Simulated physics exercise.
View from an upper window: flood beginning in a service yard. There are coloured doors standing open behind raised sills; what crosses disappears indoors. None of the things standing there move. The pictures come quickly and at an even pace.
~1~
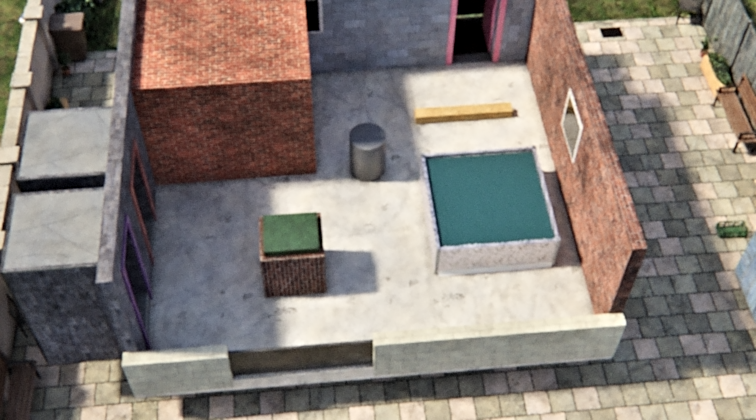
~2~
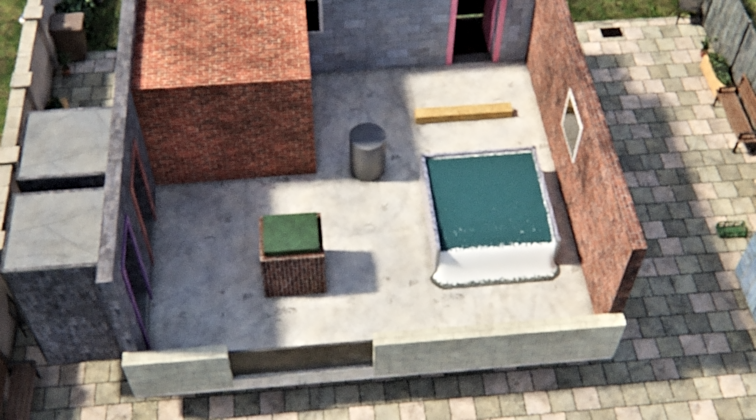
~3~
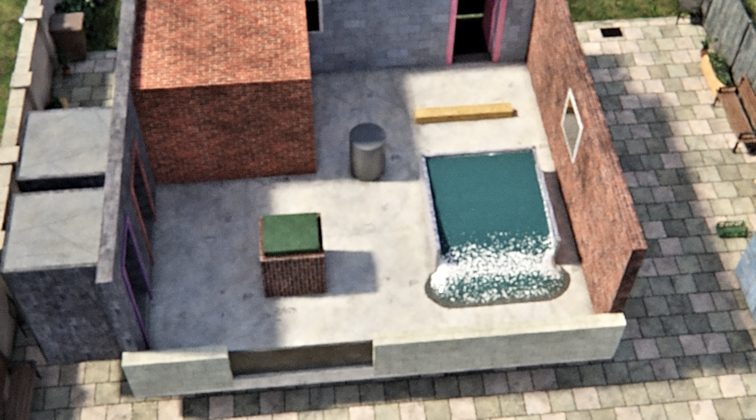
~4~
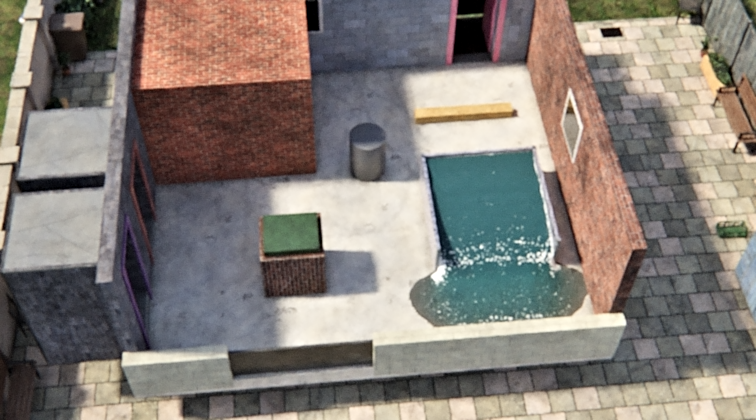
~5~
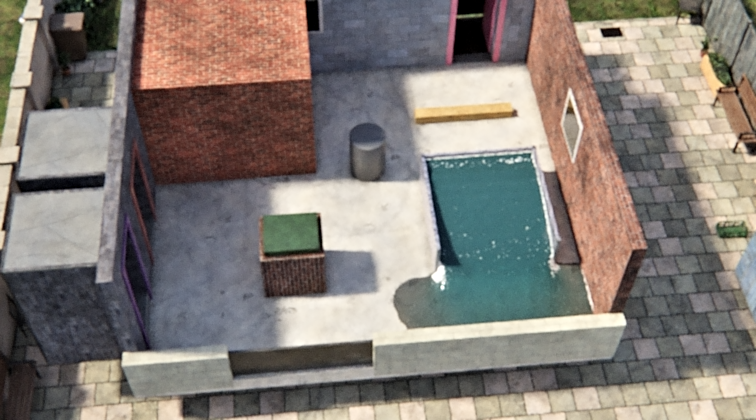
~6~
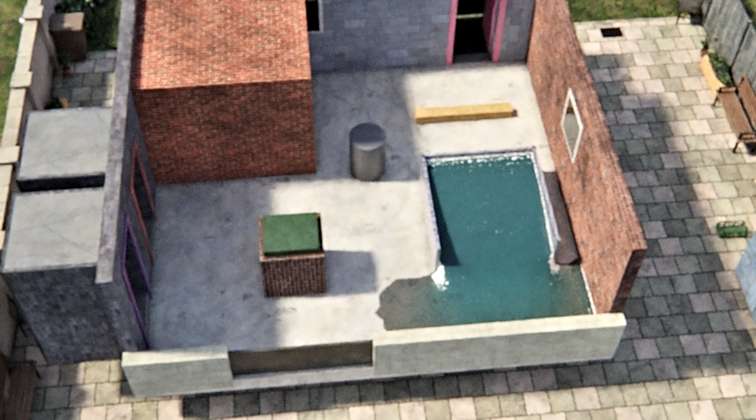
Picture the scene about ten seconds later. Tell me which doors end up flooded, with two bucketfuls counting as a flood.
In the end the red door respects the limit, the pink door breaks the limit, the purple door respects the limit.
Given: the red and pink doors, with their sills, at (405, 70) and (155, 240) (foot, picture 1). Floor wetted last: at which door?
I'd go with the red one.
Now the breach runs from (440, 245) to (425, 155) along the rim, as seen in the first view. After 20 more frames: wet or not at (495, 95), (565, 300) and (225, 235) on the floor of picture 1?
Point one not reached; point two not reached; point three reached.
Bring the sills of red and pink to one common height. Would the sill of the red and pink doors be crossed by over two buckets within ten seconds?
The red door exceeds the limit and the pink door remains below the limit.
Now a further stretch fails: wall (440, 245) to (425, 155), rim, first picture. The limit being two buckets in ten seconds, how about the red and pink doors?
The red door tops the mark and the pink door stays below the mark.
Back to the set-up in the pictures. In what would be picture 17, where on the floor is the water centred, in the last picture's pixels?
Around pixel (481, 285).
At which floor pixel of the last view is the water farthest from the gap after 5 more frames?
My estimate: Roughly (307, 361).
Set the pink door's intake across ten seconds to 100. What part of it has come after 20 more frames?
Roughly 0 percent.
A moment on, water covers 15 % of the floor; the red door not reached, the pink door not reached, the purple door not reached.
Next, water covers 25 % of the floor; the red door not reached, the pink door not reached, the purple door not reached.
Then, water covers 50 % of the floor; the red door wet at the sill, nothing in, the pink door not reached, the purple door wet at the sill, nothing in.
Later, water covers 85 % of the floor; the red door wet at the sill, nothing in, the pink door over two buckets in, the purple door wet at the sill, nothing in.
In the end, water covers 95 % of the floor; the red door under two buckets in, the pink door over two buckets in, the purple door wet at the sill, nothing in.
